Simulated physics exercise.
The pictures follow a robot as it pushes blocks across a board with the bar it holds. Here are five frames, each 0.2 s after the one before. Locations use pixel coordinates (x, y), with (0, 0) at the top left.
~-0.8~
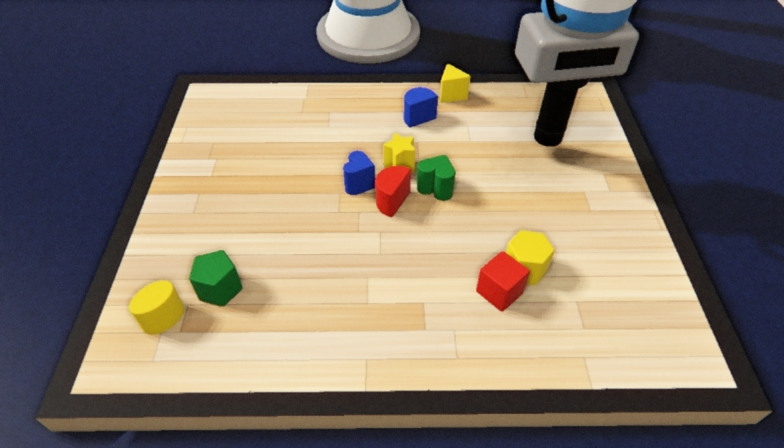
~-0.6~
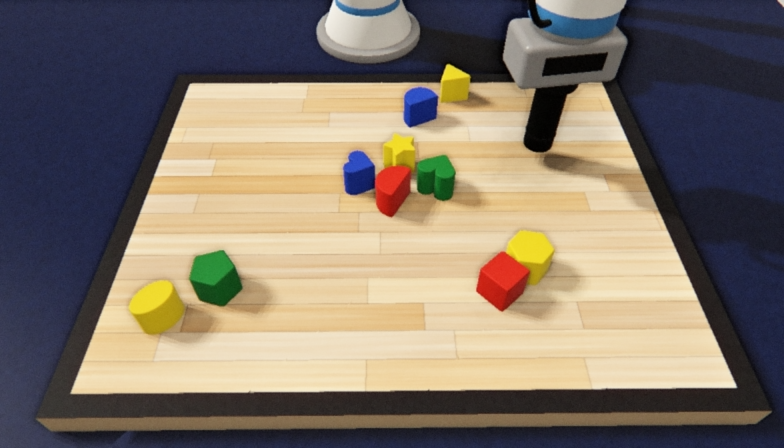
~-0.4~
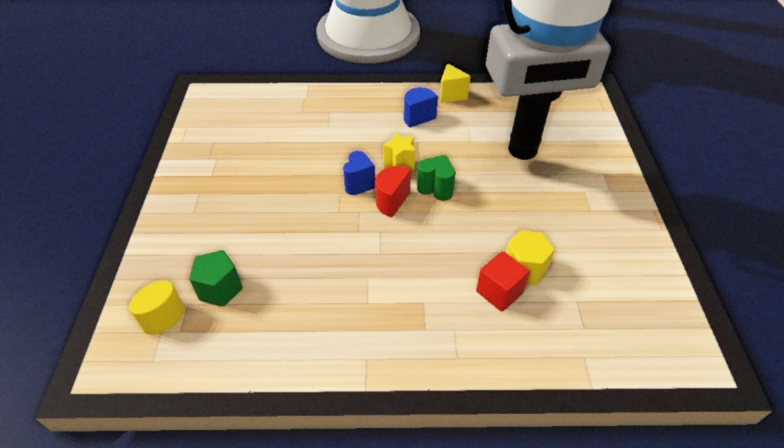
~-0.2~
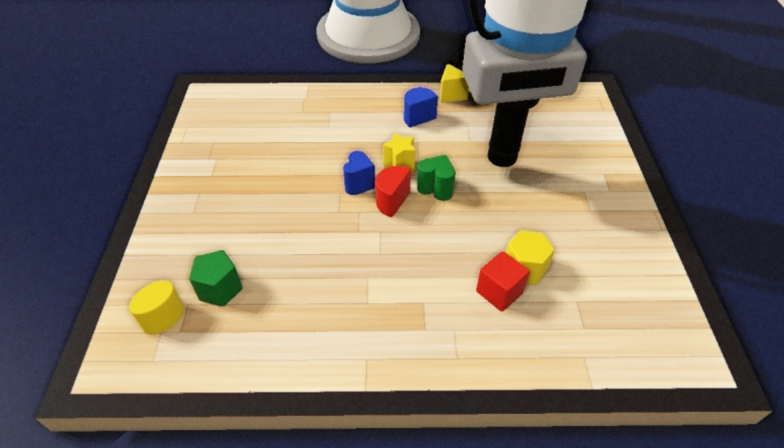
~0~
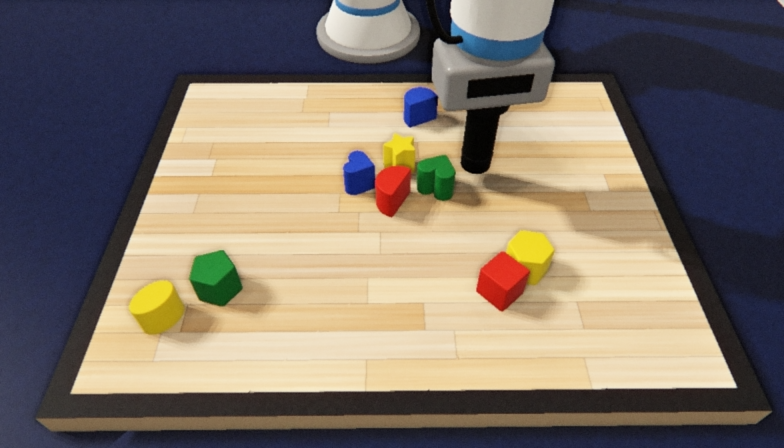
At first, a robot arm's black bar stands near the upper right of a wooden board scattered with coloured blocks. The bar then moves left and slightly toward the viewer, passing in front of the yellow triangle, until it is just right of the green heart, while the blocks stay still.
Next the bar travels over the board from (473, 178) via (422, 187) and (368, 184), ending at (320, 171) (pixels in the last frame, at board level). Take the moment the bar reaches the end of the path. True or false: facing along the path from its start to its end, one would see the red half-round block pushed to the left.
True - the claim holds.
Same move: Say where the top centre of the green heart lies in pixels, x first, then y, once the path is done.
It should be at (332, 177) by then.
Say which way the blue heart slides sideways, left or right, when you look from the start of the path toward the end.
Well, taking the path from its start to its end as straight ahead, the blue heart moves to the right.
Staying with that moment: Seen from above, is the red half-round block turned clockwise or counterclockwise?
I'd predict that, seen from above, the red half-round block rotates counter-clockwise.
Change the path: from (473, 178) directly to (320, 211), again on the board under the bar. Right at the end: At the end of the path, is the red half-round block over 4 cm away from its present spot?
Yes
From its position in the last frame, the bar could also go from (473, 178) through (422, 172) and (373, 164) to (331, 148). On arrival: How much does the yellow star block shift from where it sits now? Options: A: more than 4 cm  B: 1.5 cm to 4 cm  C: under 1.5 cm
Option A.
What follows on the original path. One third of the way, bar (421, 174); red half-round block (366, 184), turned 55° anticlockwise; green heart (395, 173).
Two thirds of the way, bar (367, 171); blue heart (335, 155); red half-round block (335, 198), turned 115° anticlockwise; green heart (346, 177), turned 40° anticlockwise.
At the end, bar (318, 158); blue heart (286, 148), turned 40° anticlockwise; red half-round block (333, 200), turned 125° anticlockwise; yellow star block still; green heart (332, 177), turned 70° anticlockwise.
